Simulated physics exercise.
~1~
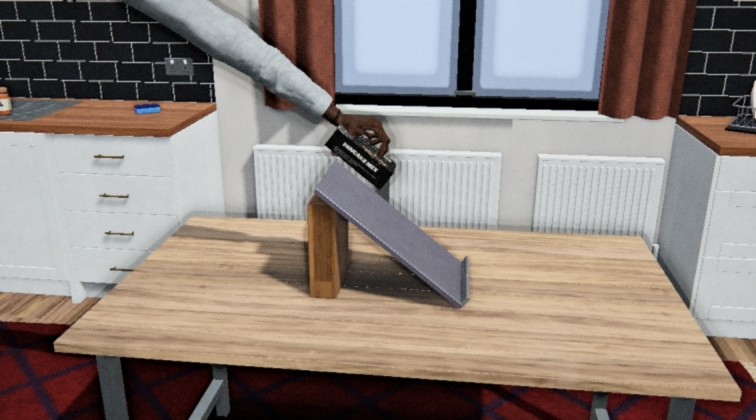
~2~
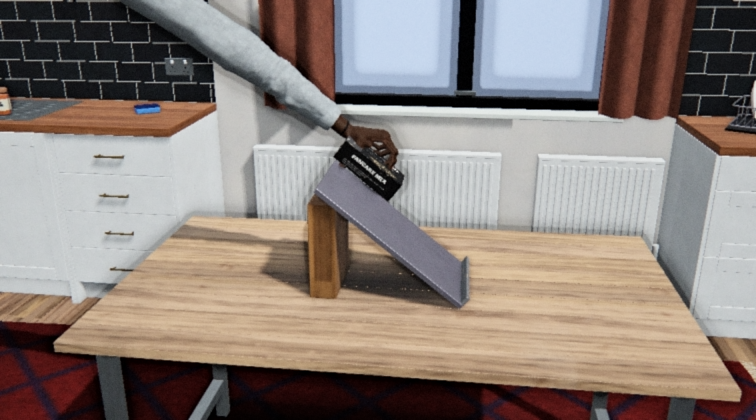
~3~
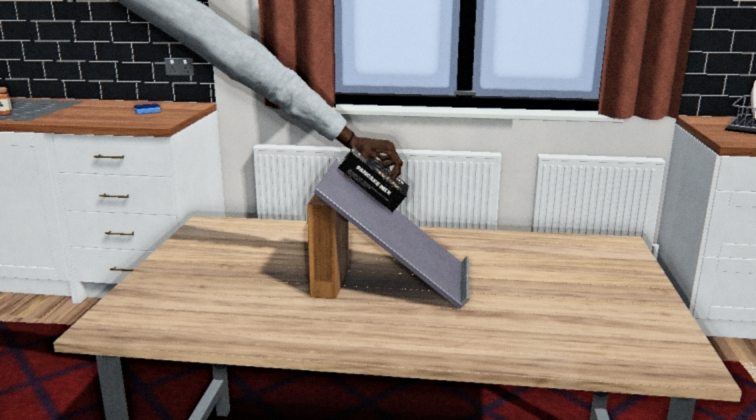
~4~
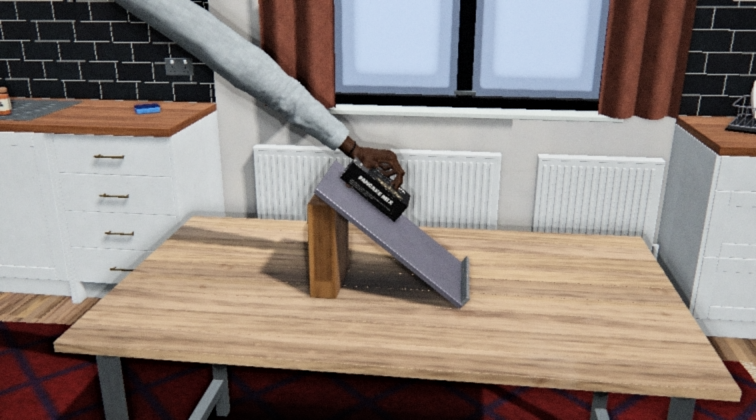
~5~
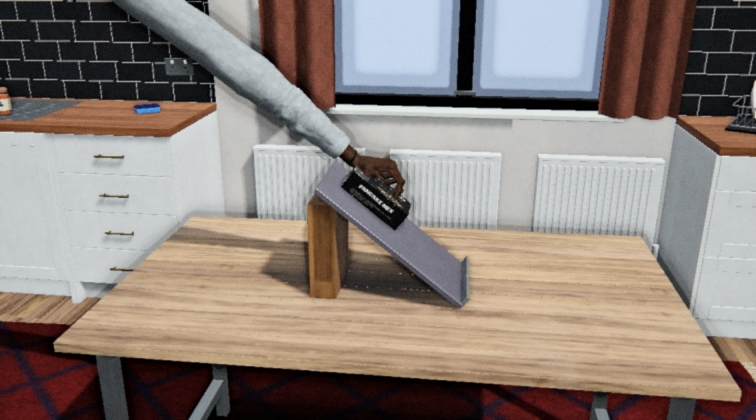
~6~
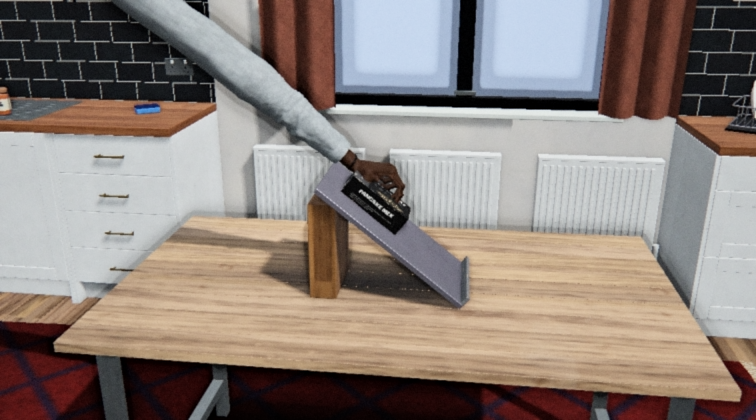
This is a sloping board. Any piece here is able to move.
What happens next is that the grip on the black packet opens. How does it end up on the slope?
It ends up lower down the slope.
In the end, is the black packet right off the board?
Still on top.
Then, 0.30 s past the last view, black packet displaced a little near (401, 219).
Then, 0.40 s past the last view, black packet displaced about its own width near (430, 243).
Then, 0.50 s past the last view, black packet displaced about its own width near (439, 250).
Finally, moved from the start, black packet. Final places as the last picture's camera would see them, black packet near (442, 253). The black packet runs down the board.
